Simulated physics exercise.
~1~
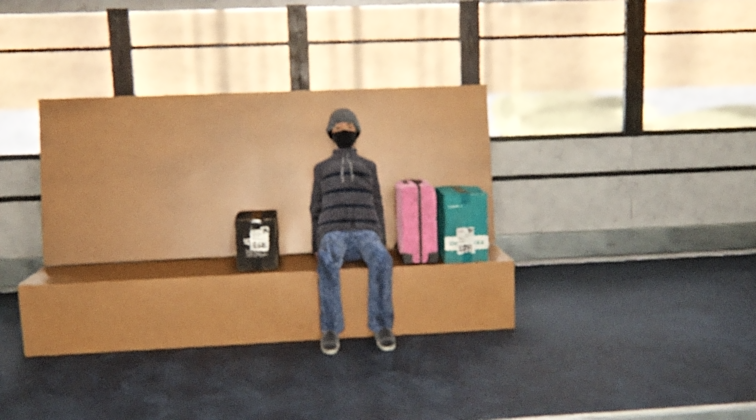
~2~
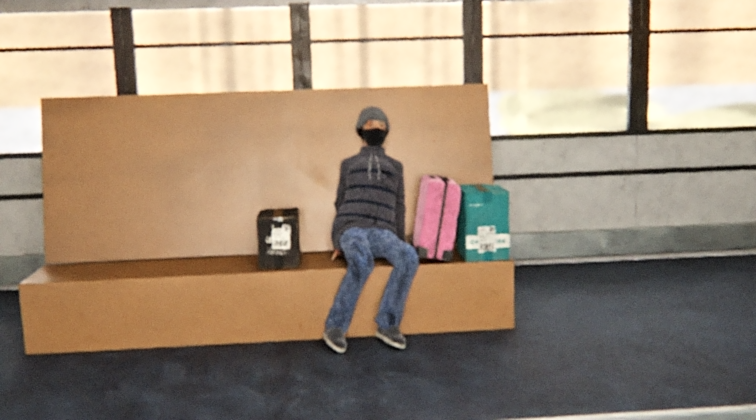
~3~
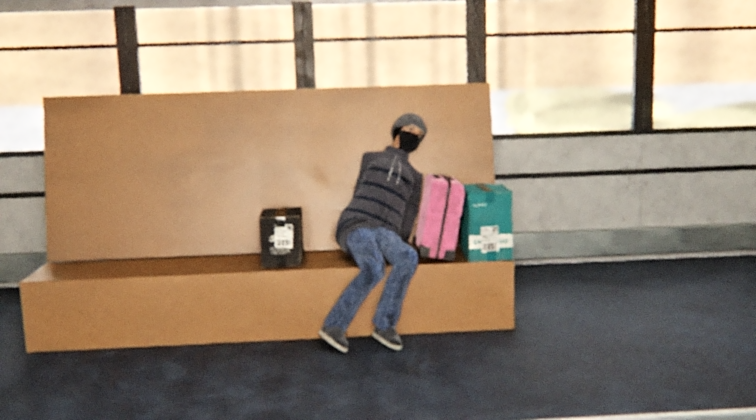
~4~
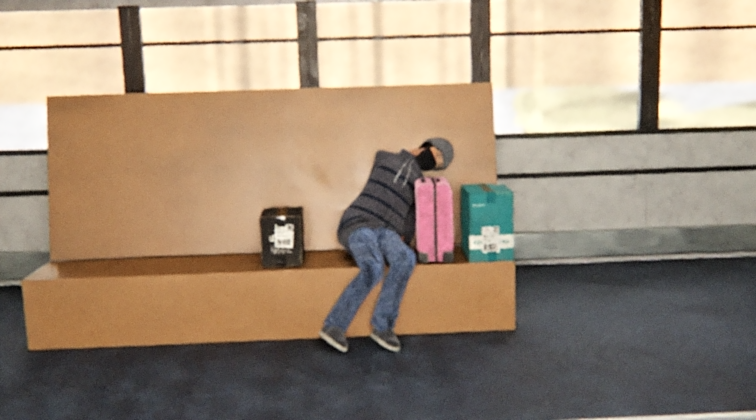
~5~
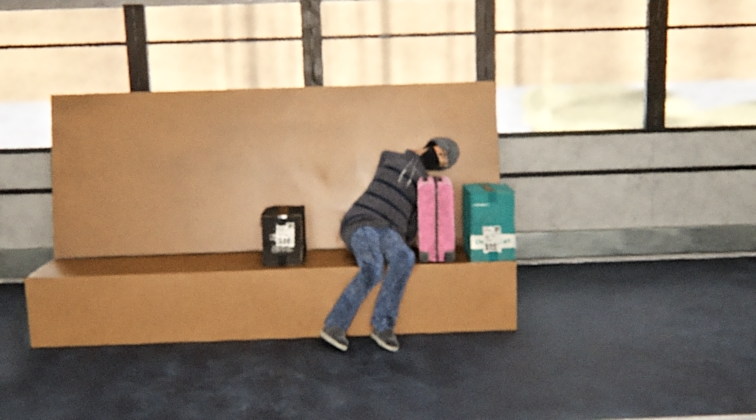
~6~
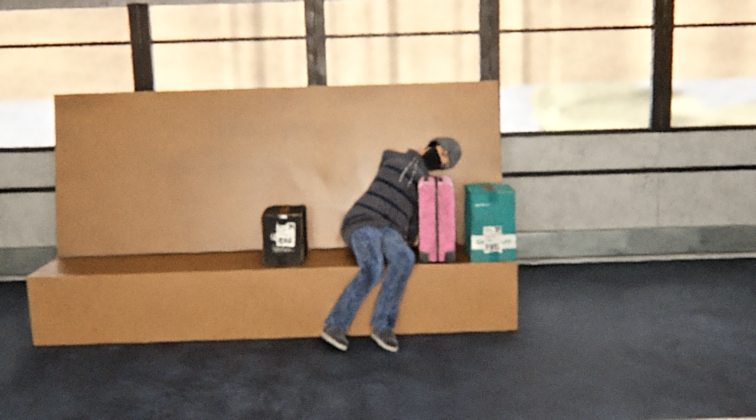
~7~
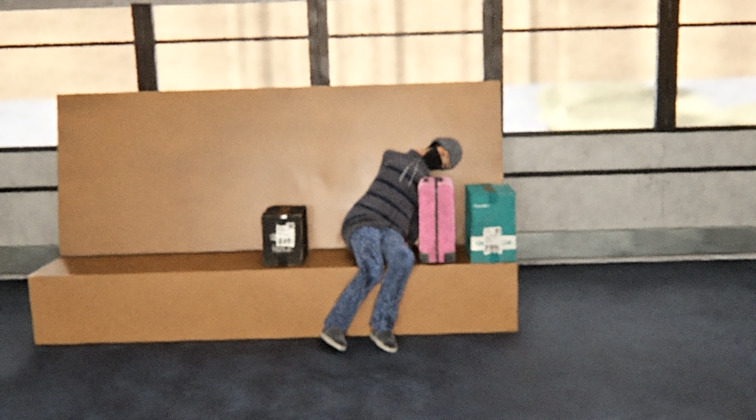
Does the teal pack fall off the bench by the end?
No, the teal pack shifts to the right but stays upright on the bench.
